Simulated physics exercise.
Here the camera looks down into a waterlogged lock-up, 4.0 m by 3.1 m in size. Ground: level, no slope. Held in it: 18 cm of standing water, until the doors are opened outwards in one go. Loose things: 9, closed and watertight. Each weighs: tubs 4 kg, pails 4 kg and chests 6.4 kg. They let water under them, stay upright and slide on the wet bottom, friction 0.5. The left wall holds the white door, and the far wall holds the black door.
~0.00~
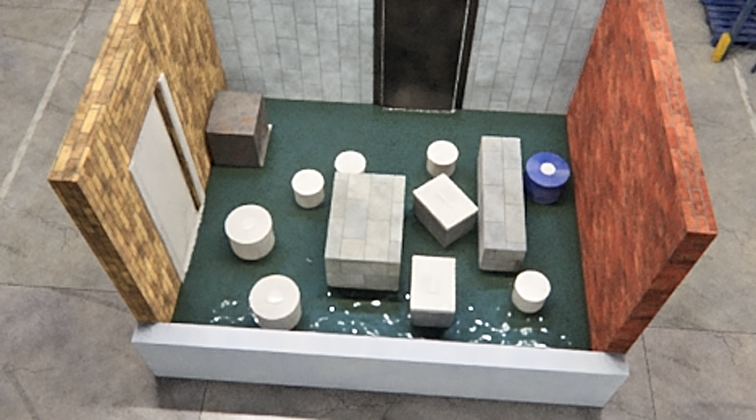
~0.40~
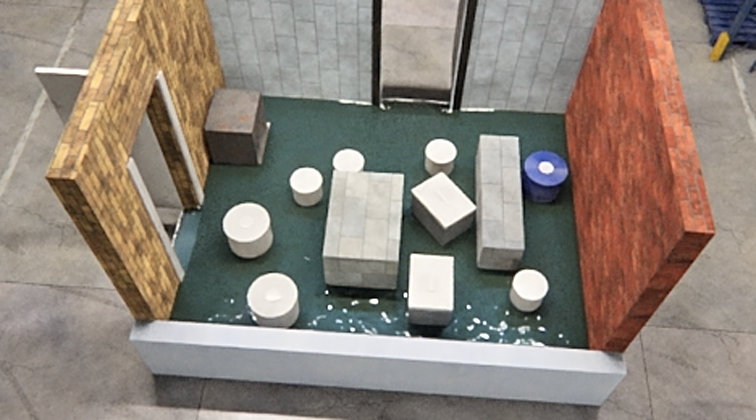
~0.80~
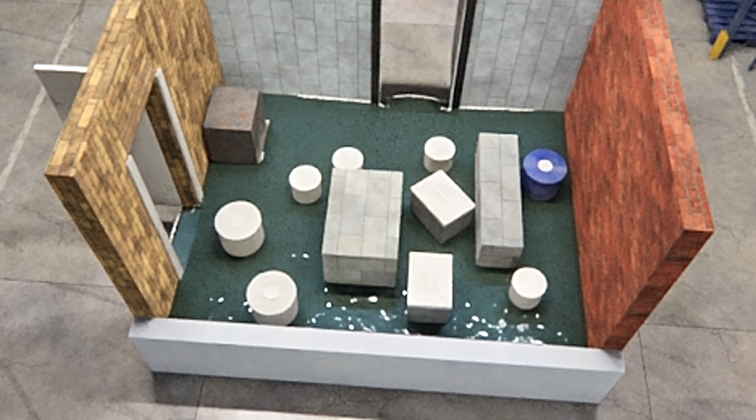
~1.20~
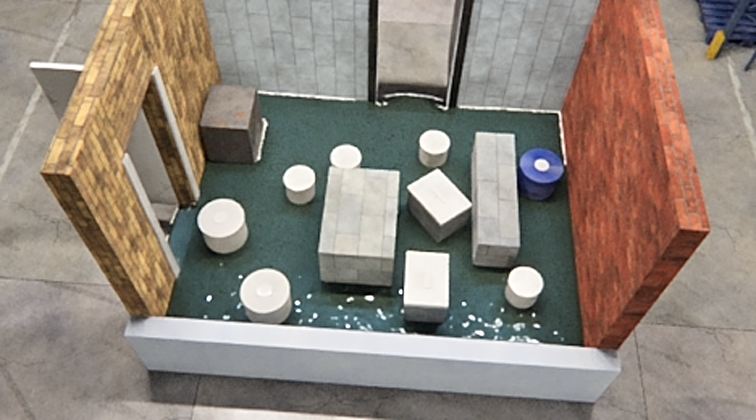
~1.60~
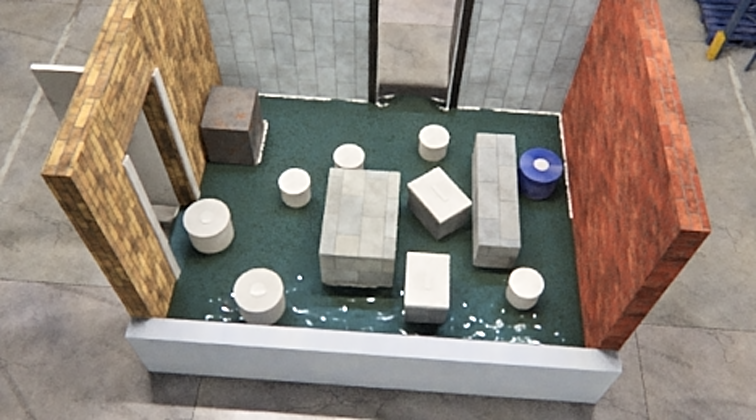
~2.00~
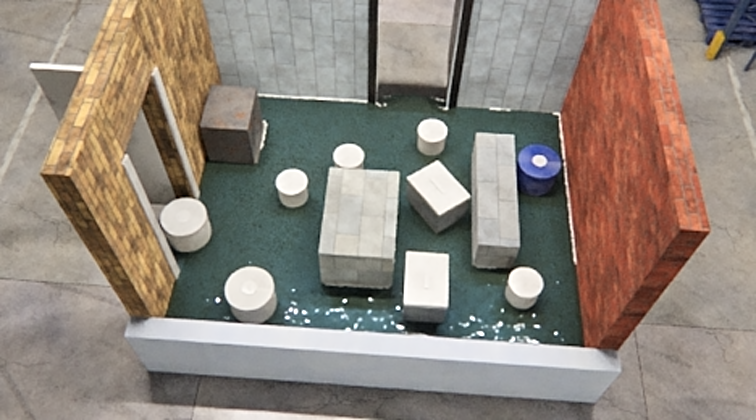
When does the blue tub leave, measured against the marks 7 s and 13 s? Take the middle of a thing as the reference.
It leaves between 7 s and 13 s.
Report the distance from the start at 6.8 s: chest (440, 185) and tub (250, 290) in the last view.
Log: Item 1 at 100 cm, item 2 gone out.
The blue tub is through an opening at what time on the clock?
Around 9.0 seconds.
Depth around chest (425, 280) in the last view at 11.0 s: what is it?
Depth: Near 8 cm.
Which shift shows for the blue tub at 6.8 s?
Roughly 120 cm.
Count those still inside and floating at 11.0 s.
3.
After 3.0 s the blue tub is near (536, 147), 0.3 m from its start, afloat; 1 of 9 are out; 8 afloat.
After 6.8 s the blue tub is near (467, 108), 1.1 m from its start, afloat; 3 of 9 are out; 6 afloat.
After 11.0 s the blue tub has gone out (at 8.9 s); 6 of 9 are out; 3 afloat.
After 15.0 s the blue tub has gone out (at 8.9 s); 6 of 9 are out; 3 afloat.
